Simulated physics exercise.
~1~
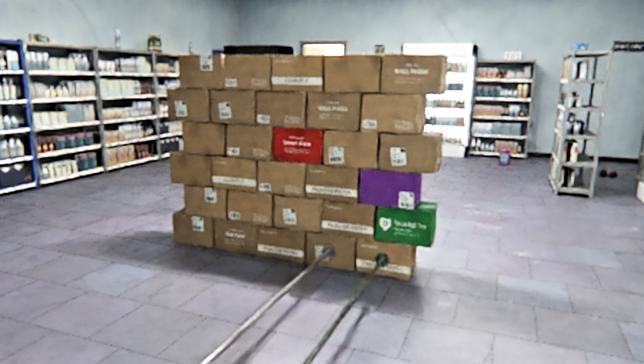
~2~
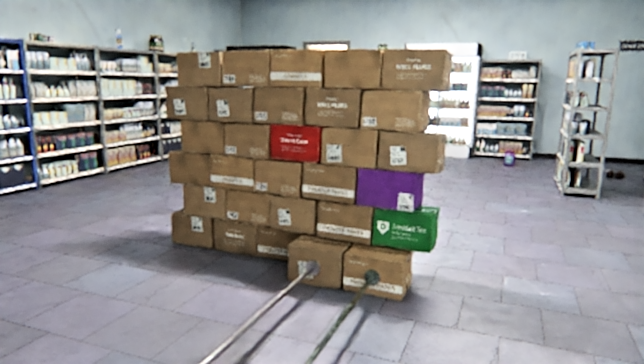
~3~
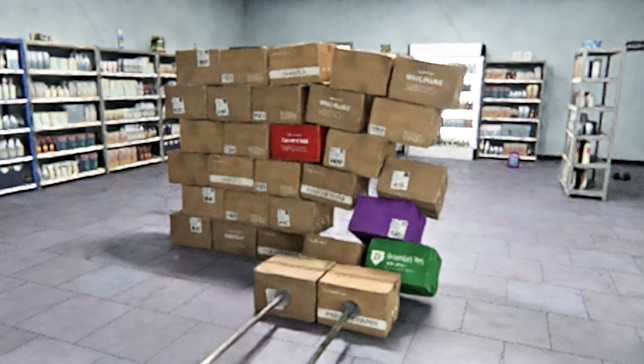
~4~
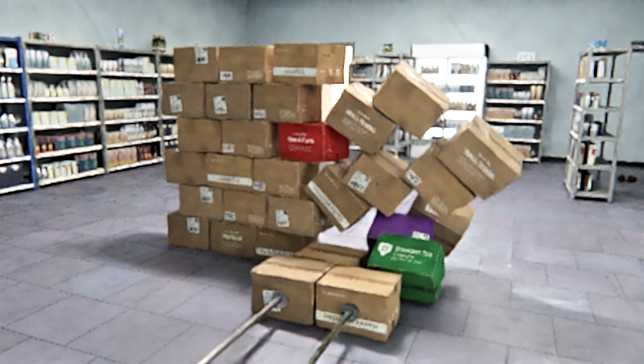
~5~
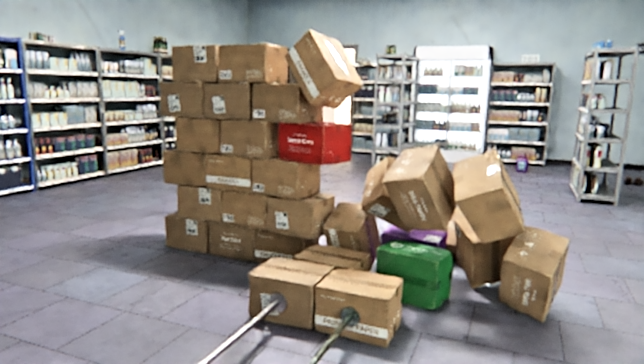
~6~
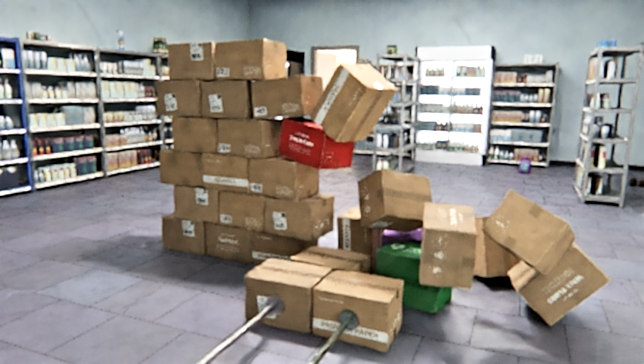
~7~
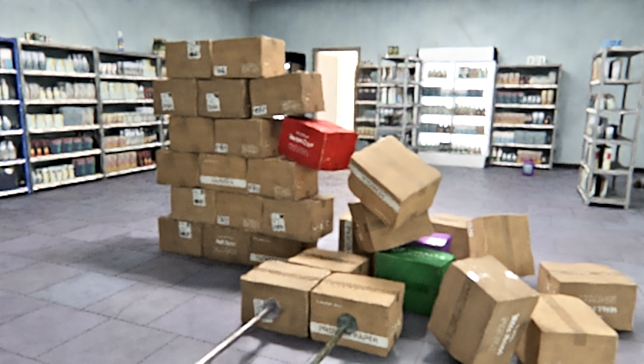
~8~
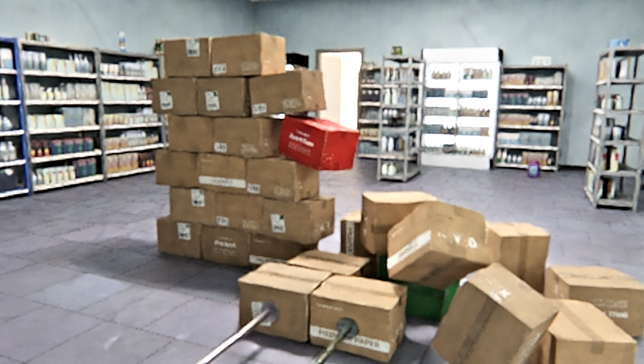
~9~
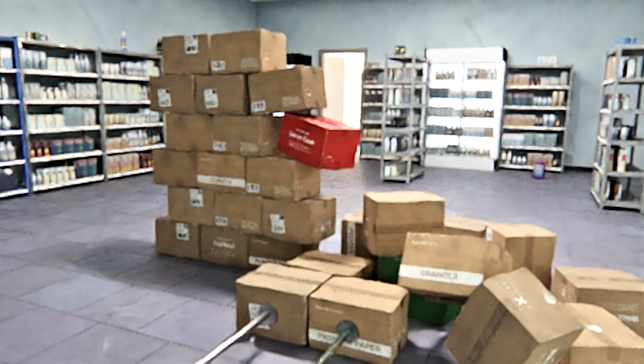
A wall of brown cartons stood in a storeroom as two rods drew a pair out of its bottom row, and the right side sagged and tumbled, taking the purple and green cartons down, while the left side stayed standing with a tilted red carton jutting out.
